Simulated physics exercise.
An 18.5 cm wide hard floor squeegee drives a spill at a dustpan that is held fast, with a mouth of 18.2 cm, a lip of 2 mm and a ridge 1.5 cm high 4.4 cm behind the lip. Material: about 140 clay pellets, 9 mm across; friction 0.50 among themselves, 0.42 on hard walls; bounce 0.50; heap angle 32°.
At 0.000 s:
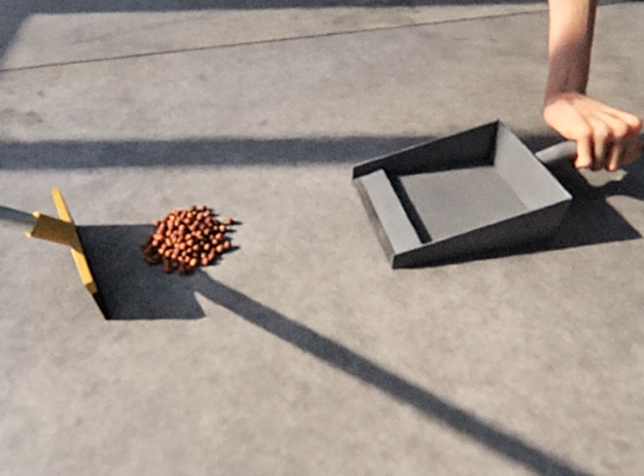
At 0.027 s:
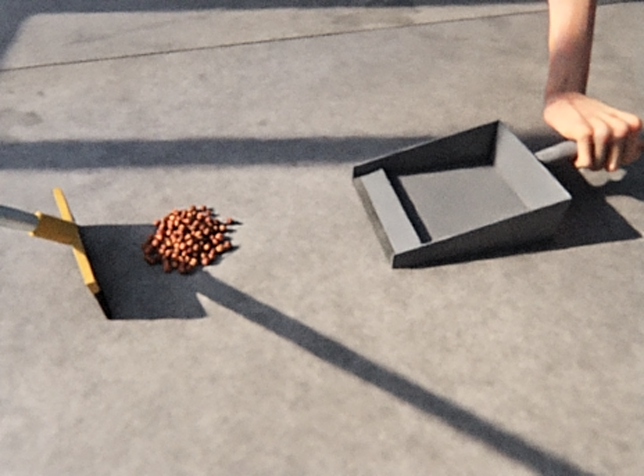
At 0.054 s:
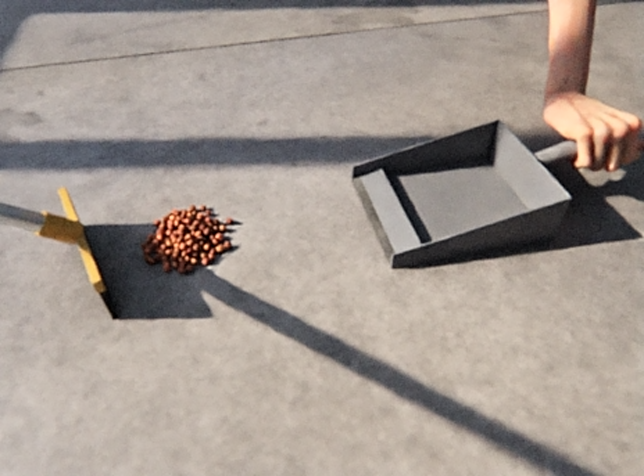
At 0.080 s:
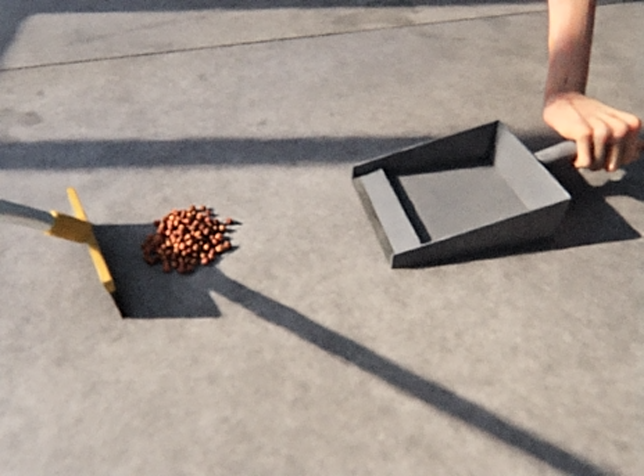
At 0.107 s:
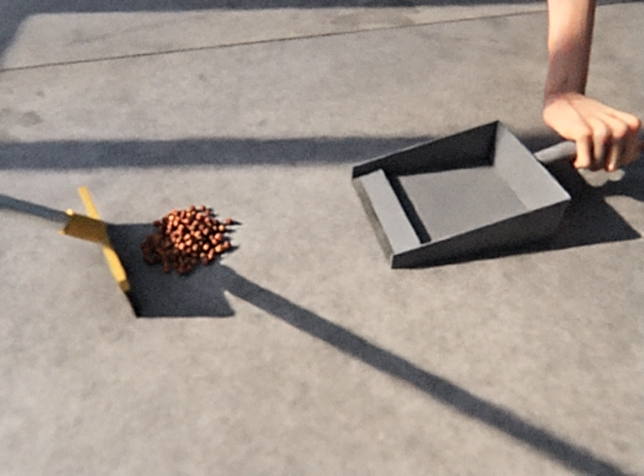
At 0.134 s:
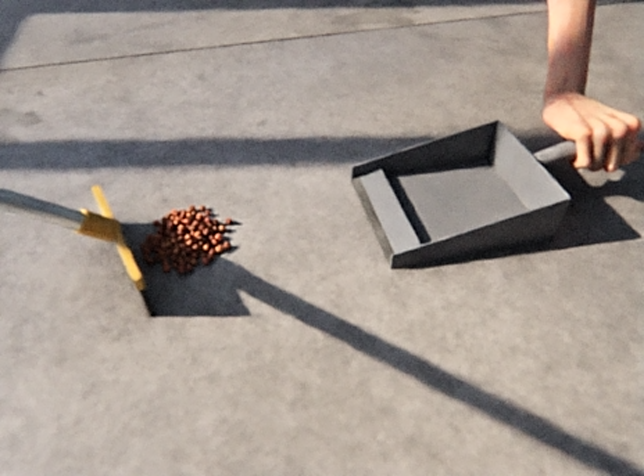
At first, a yellow squeegee rests at the left of a small heap of reddish-brown pellets on a grey floor, while a hand holds a dark dustpan at the right. The squeegee then slides rightward, gathering pace and closing in on the heap, while the pellets, hand and dustpan stay still.
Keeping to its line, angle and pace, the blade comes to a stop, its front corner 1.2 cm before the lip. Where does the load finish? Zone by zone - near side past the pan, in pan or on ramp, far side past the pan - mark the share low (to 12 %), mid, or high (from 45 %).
Near side low; pan low; far side mid.
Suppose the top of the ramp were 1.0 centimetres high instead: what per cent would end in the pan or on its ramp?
That would give something like 5 per cent.
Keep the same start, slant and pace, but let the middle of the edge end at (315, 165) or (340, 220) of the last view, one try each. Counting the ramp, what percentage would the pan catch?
Roughly 5 % and 10 %.
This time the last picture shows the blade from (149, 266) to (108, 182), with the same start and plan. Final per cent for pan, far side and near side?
You'd see pan at 15, far at 55 and near at 0.
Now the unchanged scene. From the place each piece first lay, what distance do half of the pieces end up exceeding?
The figure is about 22 cm.
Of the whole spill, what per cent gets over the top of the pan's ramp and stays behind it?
About 0 %.
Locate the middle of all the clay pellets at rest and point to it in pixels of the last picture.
Centre at rest, approx.: (337, 204) px.
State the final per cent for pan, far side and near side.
Near side 0 %, pan 5 %, far side 15 %.
After 0.36 s, middle of the blade 18 cm from the lip; 0 % over the lip, far side 10 %, near side 0 %.
Then, at 0.51 s, middle of the blade 8 cm from the lip; 0 % over the lip, far side 15 %, near side 0 %.
Then, at 0.78 s, middle of the blade 4 cm from the lip; 5 % over the lip, far side 15 %, near side 0 %.
At rest (1.1 s), near side 0 %, pan 5 %, far side 15 %, in front of the lip or behind the blade 80 %.
